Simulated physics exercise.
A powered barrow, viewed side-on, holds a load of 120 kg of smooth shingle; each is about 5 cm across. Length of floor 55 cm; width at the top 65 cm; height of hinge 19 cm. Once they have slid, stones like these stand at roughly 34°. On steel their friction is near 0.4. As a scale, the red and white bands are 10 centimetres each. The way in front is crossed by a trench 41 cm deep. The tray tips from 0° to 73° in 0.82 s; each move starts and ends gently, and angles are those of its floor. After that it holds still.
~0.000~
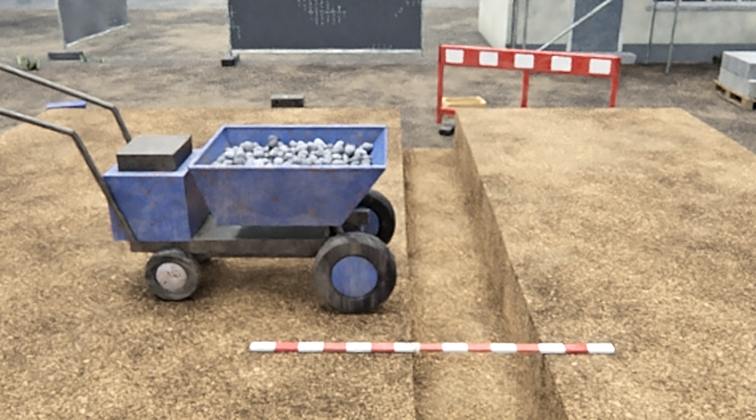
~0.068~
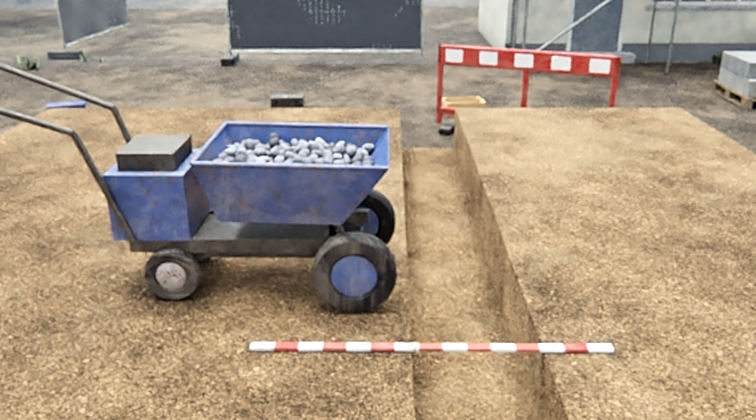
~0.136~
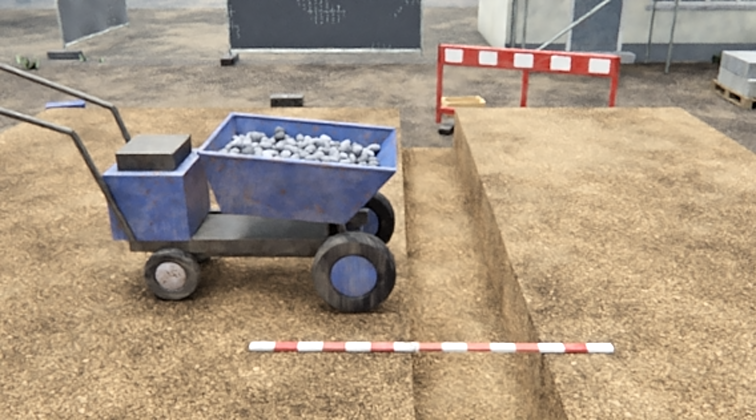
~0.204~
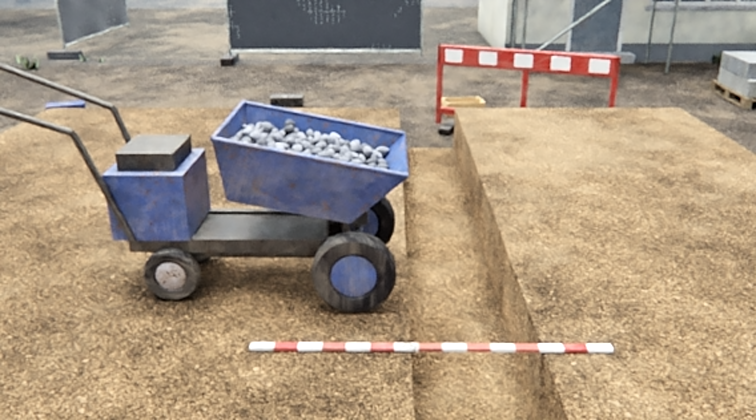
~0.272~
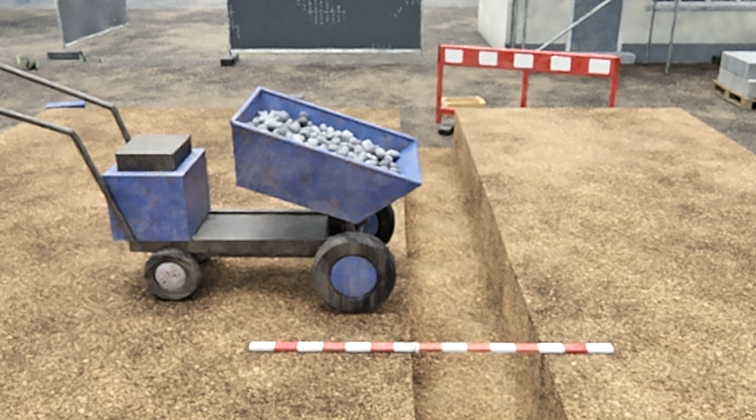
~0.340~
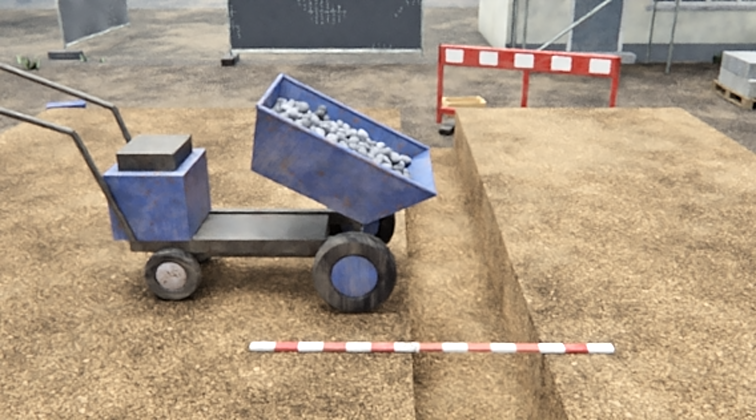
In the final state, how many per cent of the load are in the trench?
About 62 per cent are in the trench in the final state.
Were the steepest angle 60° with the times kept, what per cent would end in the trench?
It would come to about 50 percent.
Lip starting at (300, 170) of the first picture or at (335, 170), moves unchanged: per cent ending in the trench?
Estimates: 100 % then 100 %.
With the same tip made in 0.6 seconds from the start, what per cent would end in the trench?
Roughly 50 per cent.
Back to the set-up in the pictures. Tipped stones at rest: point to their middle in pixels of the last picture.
(501, 333).
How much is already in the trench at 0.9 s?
Roughly 30% by that time.
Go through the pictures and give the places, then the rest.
In the first frame, the tray is at 0°, its lip at (385, 168); the top of the load is at (301, 151).
In the second frame, the tray is at 1°, its lip at (388, 169); the top of the load is at (292, 147); the stones move at 0.3 m/s on average.
In the third frame, lip at (396, 171), floor tilted 5°, highest stones at (265, 141); the stones move at 0.6 m/s on average.
In the fourth frame, the tray is at 11°, its lip at (408, 176); the top of the load is at (257, 132); the stones move at 0.9 m/s on average.
In the fifth frame, lip at (422, 184), floor tilted 19°, highest stones at (270, 120); the stones move at 1.0 m/s on average.
In the sixth frame, the tray is at 27°, its lip at (436, 195); the top of the load is at (288, 108); the stones move at 1.1 m/s on average.
After 0.6 s the floor is at 62°; 100 % in the tray; the foremost stones are at (461, 213).
After 0.9 s the floor is at 73°; 59 % in the tray, 29 % in the trench, 12 % past the trench; the foremost stones are at (562, 298).
After 1.3 s the floor is at 73°; 17 % in the tray, 45 % in the trench, 38 % past the trench; the foremost stones are at (693, 273).
After 3.2 s the floor is at 73°; 0 % in the tray, 62 % in the trench, 38 % past the trench; the foremost stones are past the picture's edge.
